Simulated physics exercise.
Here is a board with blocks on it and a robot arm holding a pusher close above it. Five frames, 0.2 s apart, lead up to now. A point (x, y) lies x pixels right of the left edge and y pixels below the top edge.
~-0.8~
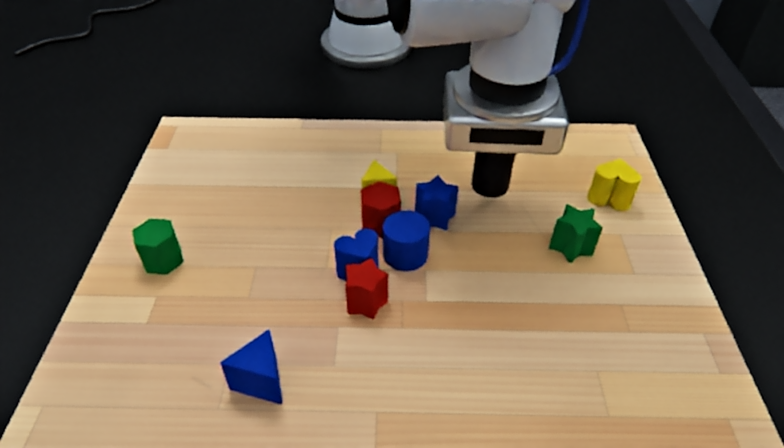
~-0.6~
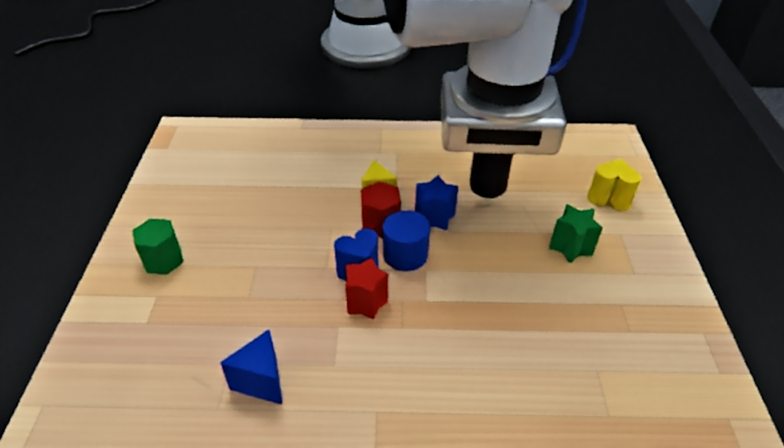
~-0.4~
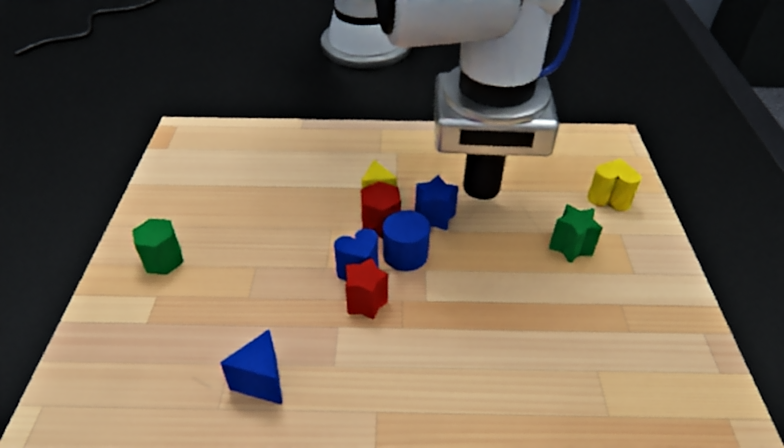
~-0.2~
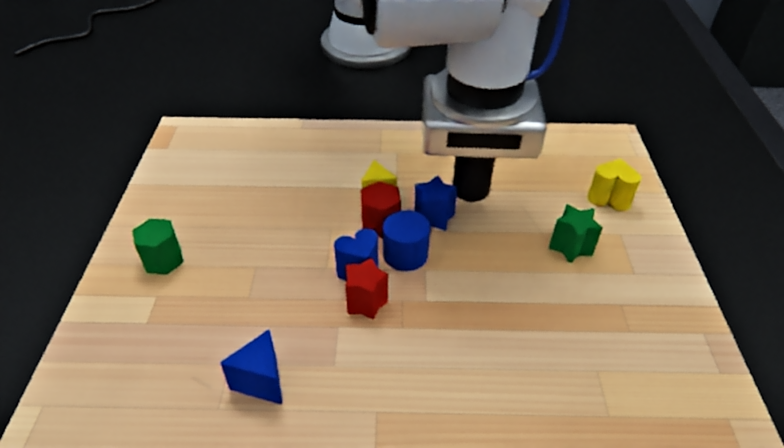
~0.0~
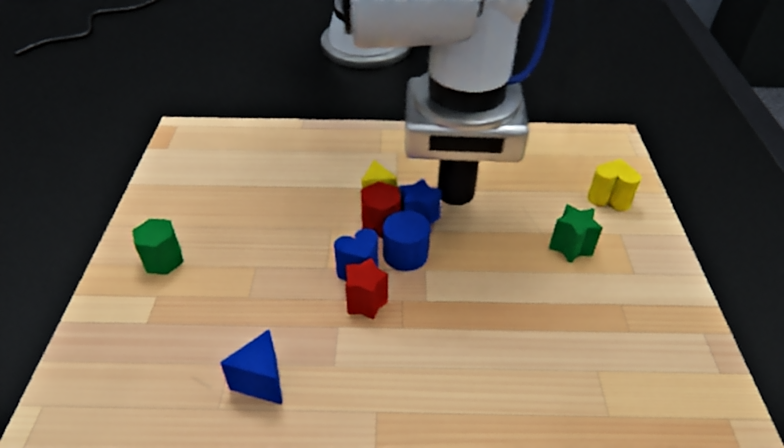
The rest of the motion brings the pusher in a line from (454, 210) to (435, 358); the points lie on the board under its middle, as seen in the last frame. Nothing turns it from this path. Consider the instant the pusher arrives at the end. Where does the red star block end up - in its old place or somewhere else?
It ends up on the same spot.
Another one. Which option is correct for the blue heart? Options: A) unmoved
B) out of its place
My pick is B.
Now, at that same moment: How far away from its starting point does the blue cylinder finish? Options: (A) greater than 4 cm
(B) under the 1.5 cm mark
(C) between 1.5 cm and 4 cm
C
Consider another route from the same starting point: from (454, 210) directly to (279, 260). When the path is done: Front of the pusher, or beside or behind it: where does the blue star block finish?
It keeps leading.
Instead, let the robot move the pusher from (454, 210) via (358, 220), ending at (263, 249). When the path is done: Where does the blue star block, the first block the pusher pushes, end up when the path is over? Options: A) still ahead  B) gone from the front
A.
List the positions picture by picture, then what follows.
The first frame shows pusher tip at (490, 187); block tops, blue heart at (358, 242); red star block at (365, 274); red six-sided block at (381, 195); blue cylinder at (407, 226); blue star block at (437, 189).
The second frame shows pusher at (488, 187); blocks unchanged.
The third frame shows pusher at (481, 189); blocks unchanged.
The fourth frame shows pusher at (471, 191); blocks unchanged.
The fifth frame shows pusher at (456, 194); blue heart at (358, 242); red star block at (365, 274); red six-sided block at (381, 195); blue cylinder at (407, 226); blue star block at (420, 192).
The first path, step by step. One third of the way, pusher at (449, 237); blue heart at (348, 248); red six-sided block at (376, 194); blue cylinder at (393, 236); blue star block at (417, 208), turned 70° clockwise.
Two thirds of the way, pusher at (442, 287); blue heart at (348, 248); red six-sided block at (376, 194); blue cylinder at (393, 236); blue star block at (417, 208), turned 70° clockwise.
At the end, pusher at (437, 343); blue heart at (348, 248); red star block in place; red six-sided block at (376, 194); blue cylinder at (393, 236); blue star block at (417, 208), turned 70° clockwise.
